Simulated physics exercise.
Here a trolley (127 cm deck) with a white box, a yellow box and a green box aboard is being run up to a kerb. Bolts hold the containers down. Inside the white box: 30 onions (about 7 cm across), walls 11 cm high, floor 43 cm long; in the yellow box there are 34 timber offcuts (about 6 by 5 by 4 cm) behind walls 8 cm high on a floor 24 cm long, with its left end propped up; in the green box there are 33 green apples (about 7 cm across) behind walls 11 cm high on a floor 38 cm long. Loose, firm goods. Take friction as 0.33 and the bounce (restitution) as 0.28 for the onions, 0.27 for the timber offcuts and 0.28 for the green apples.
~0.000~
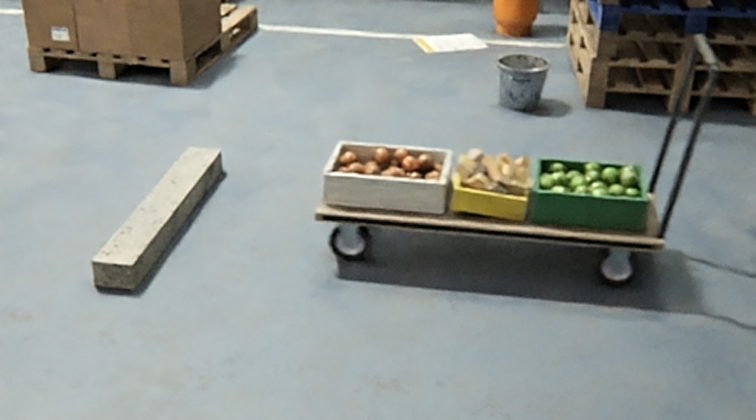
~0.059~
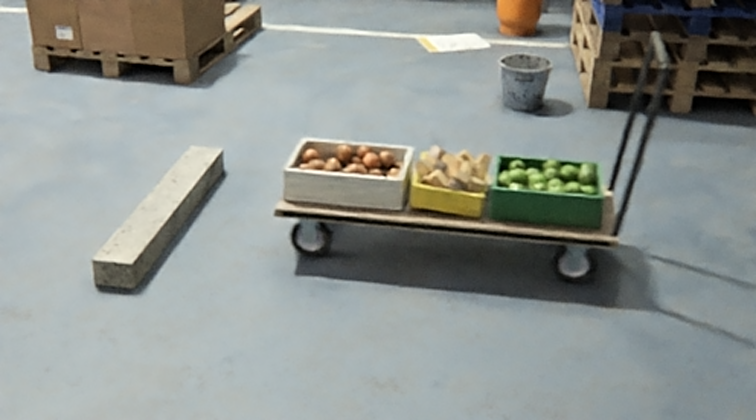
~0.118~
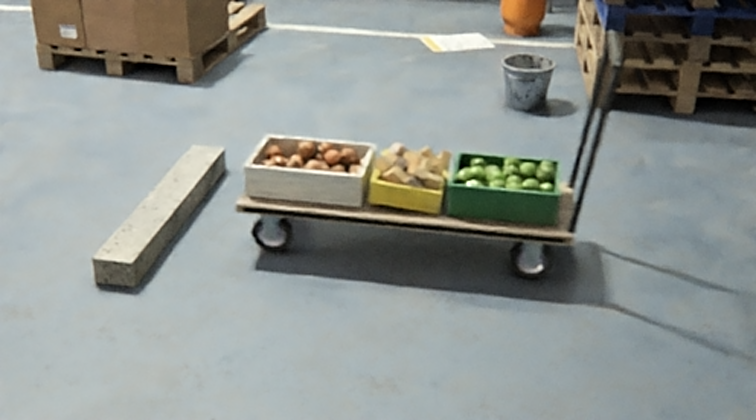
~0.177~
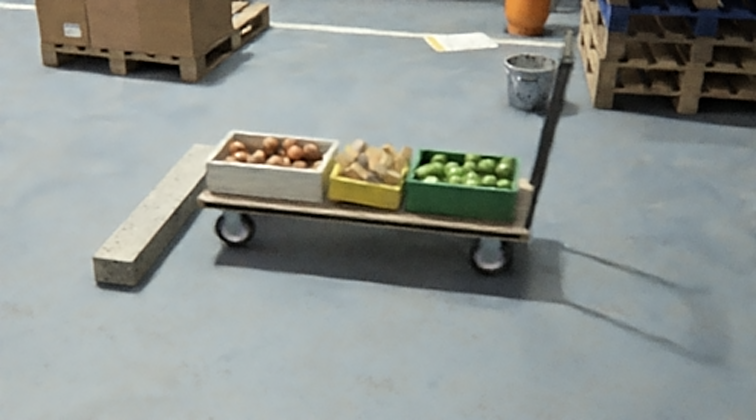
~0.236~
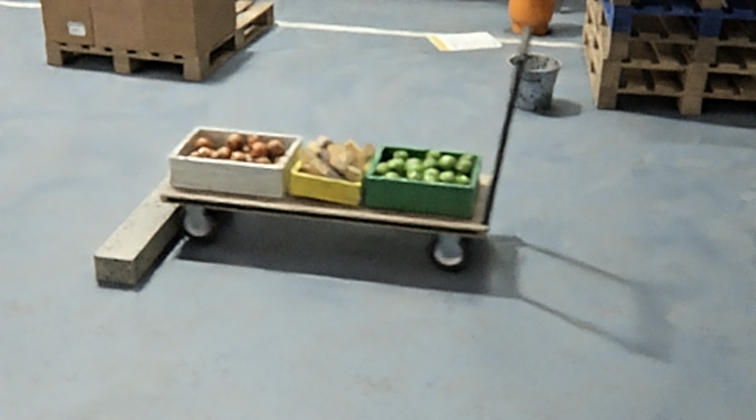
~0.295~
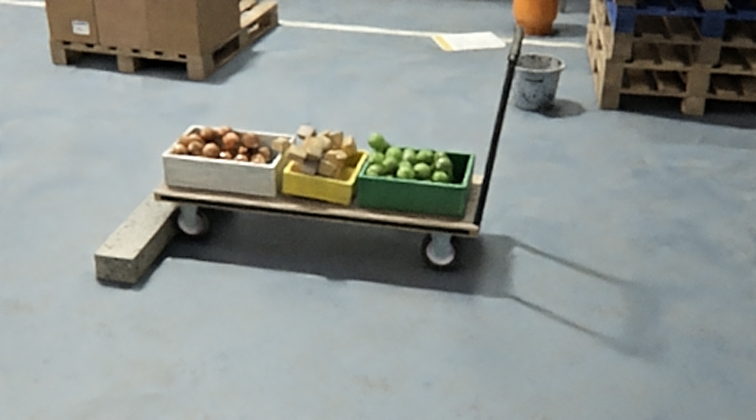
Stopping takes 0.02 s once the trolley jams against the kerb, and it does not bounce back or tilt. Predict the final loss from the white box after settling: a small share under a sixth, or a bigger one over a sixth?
In the end the white box has shed a small share, under a sixth.
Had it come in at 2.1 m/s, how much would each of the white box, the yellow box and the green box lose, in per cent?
In that case the white box sheds 0 per cent of its load, the yellow box 20 per cent, and the green box 10 per cent.
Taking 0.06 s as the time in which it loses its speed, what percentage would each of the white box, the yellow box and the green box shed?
In that case white box 0, yellow box 30 and green box 10 per cent.
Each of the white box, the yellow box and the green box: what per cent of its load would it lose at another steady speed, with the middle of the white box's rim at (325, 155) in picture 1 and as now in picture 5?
That would give white box 0 %, yellow box 10 % and green box 0 %.
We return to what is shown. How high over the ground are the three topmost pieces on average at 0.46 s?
Height, averaged: Around 52 cm.
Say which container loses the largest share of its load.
The yellow box.
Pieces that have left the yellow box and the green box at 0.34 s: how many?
Estimate at that time - yellow box 4, green box 1, give or take.
After 0.34 s, white box 30 in, 0 out, yellow box 30 in, 4 out and green box 32 in, 1 out.
After 0.46 s, white box 30 in, 0 out, yellow box 24 in, 10 out and green box 31 in, 2 out.
After 0.69 s, white box 28 in, 2 out, yellow box 21 in, 13 out and green box 29 in, 4 out.
Final count (at 1.19 s), white box 28 in, 2 out, yellow box 21 in, 13 out and green box 29 in, 4 out. Asked share, 2 of 30, 7 per cent.
